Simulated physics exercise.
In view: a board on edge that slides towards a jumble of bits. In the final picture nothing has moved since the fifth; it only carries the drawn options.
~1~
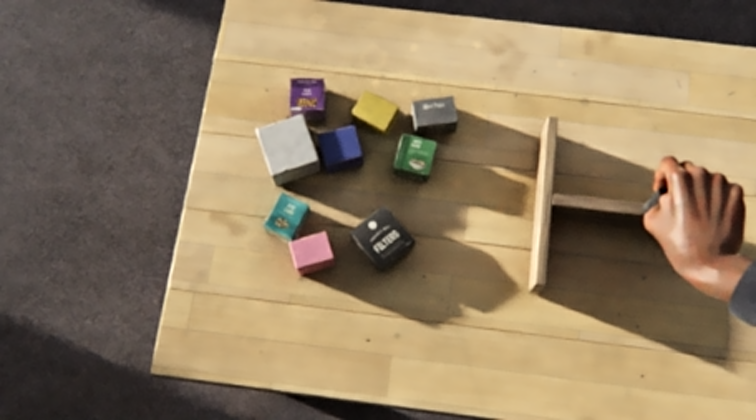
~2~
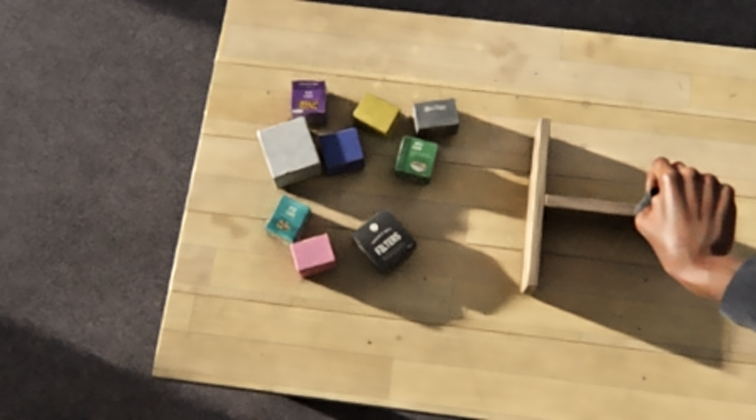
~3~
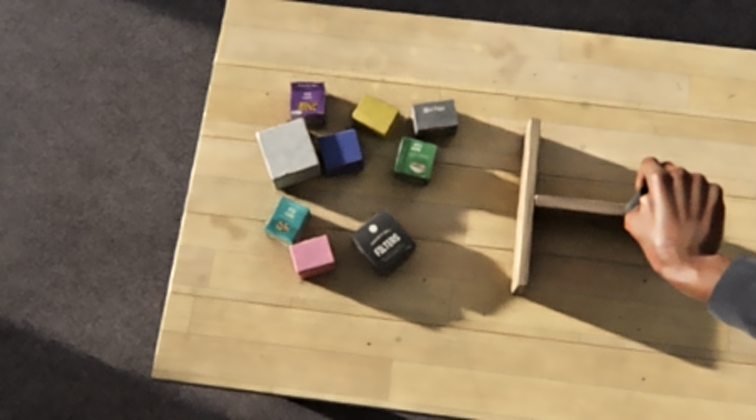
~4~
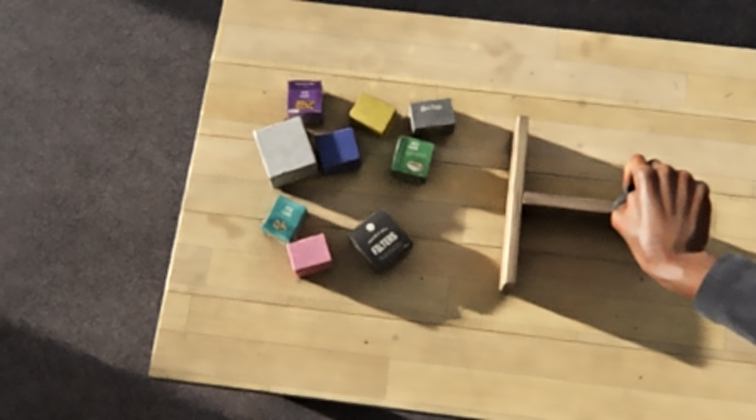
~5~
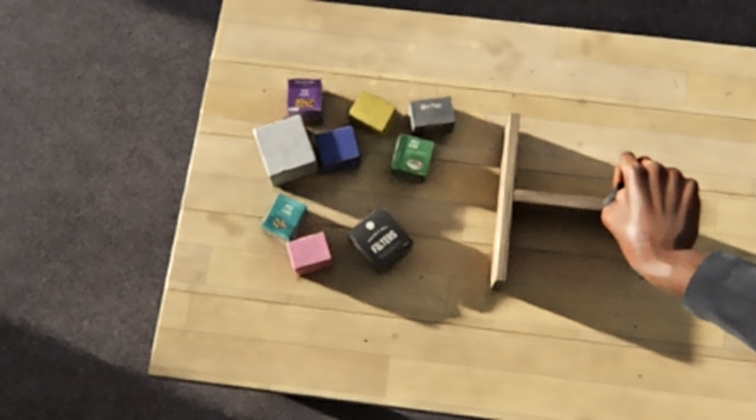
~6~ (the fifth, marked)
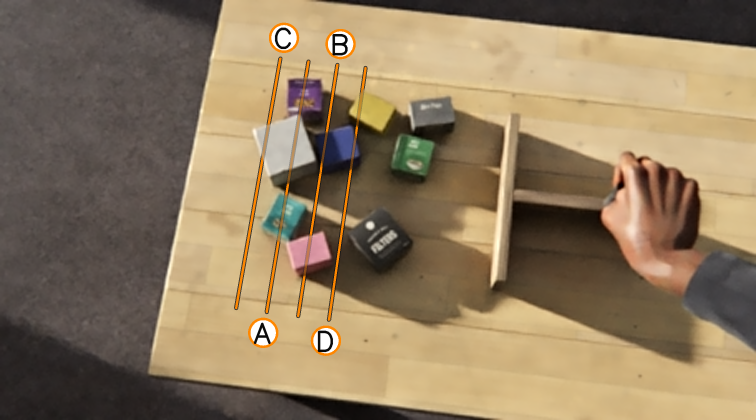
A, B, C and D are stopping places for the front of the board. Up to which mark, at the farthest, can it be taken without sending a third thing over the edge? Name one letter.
C is the last line within the limit.
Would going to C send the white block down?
Yes.
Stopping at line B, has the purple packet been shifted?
By then, yes.
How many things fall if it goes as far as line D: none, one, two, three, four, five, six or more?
In all, none.
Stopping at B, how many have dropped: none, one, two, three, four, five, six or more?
The count is none.
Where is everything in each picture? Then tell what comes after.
In the first picture, board (547, 198); yellow block (376, 114); grey packet (435, 116).
In the second picture, board (539, 199); turquoise packet (289, 221).
In the third picture, board (529, 199); black box (383, 243).
In the fourth picture, board (517, 197); blue block (338, 152).
In the fifth picture, board (508, 194); pink block (310, 254); yellow block (373, 115); grey packet (432, 116).
On the marked copy, A at (288, 181); B at (319, 185); C at (259, 178); D at (348, 188).
Following C. Soon after the start, board (418, 184); grey packet (400, 109); yellow block (356, 115).
Later, board (328, 173); white block (227, 149); purple packet (240, 85).
In the end, board (259, 165); white block over the edge; purple packet over the edge; two fallen.
As for the rest, A is within the limit but short; B is within the limit but short; D is within the limit but short.
